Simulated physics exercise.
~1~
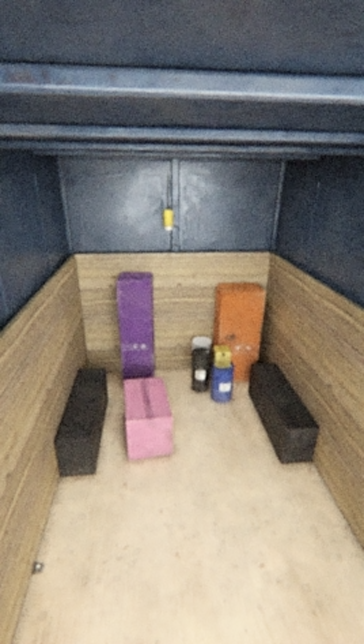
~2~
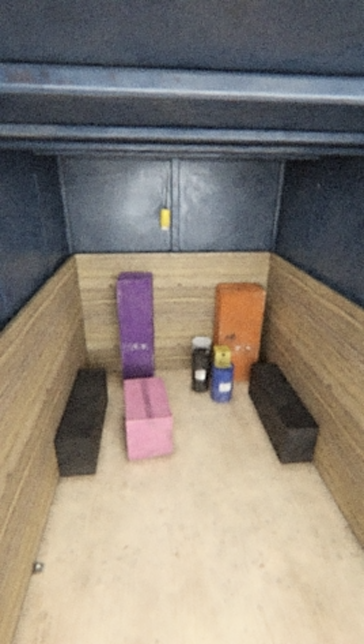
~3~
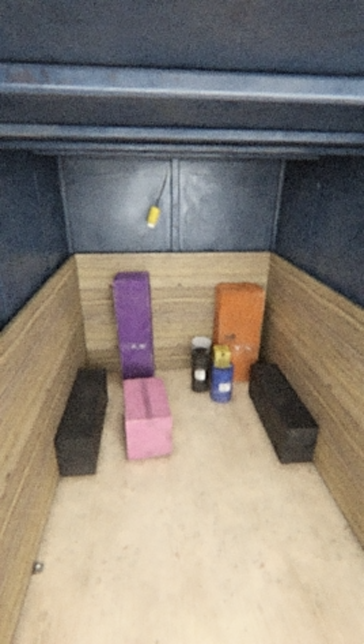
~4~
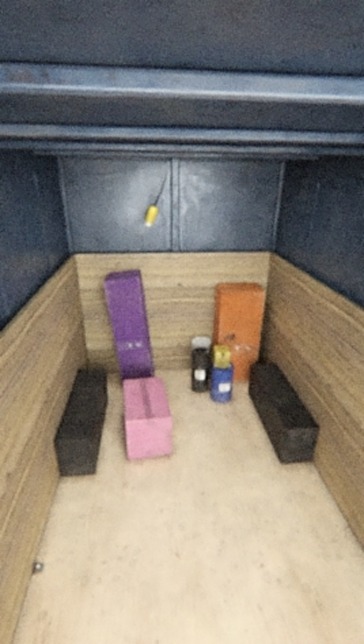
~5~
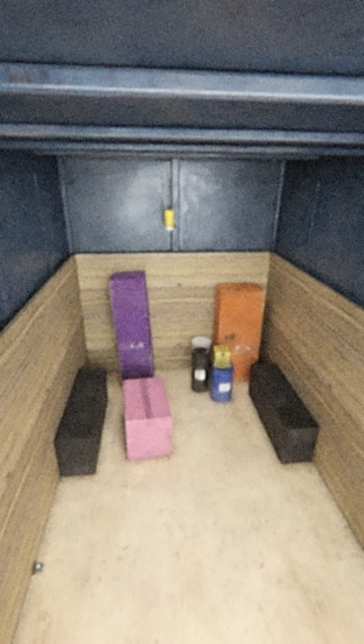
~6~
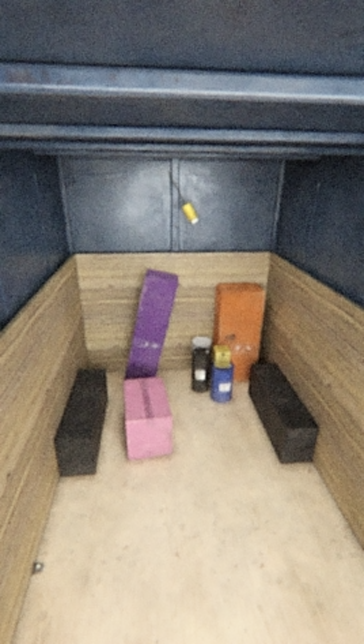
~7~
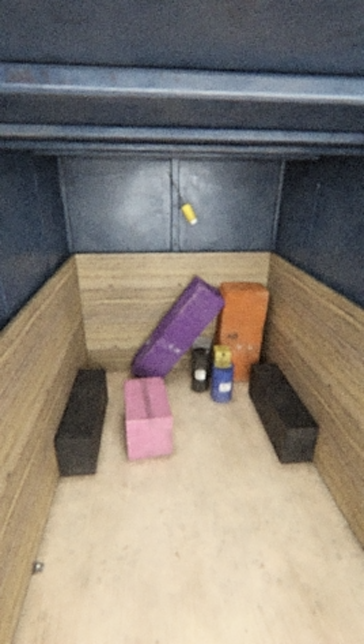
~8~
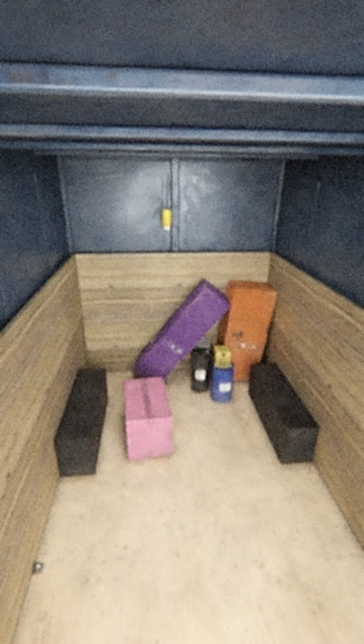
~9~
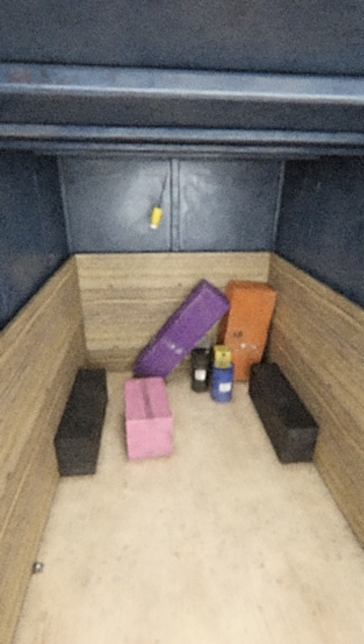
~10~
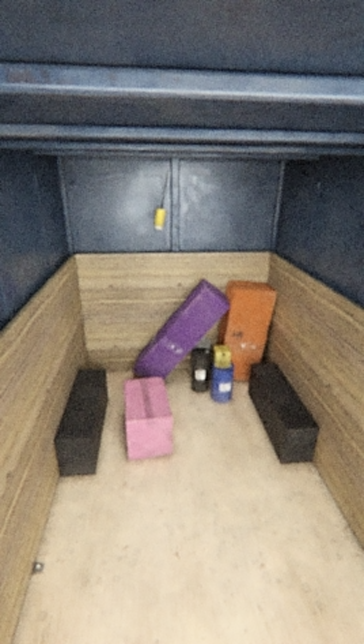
Tall purple box in a van's load bay tilting slightly left, then toppling right and ending up leaning against the orange box.
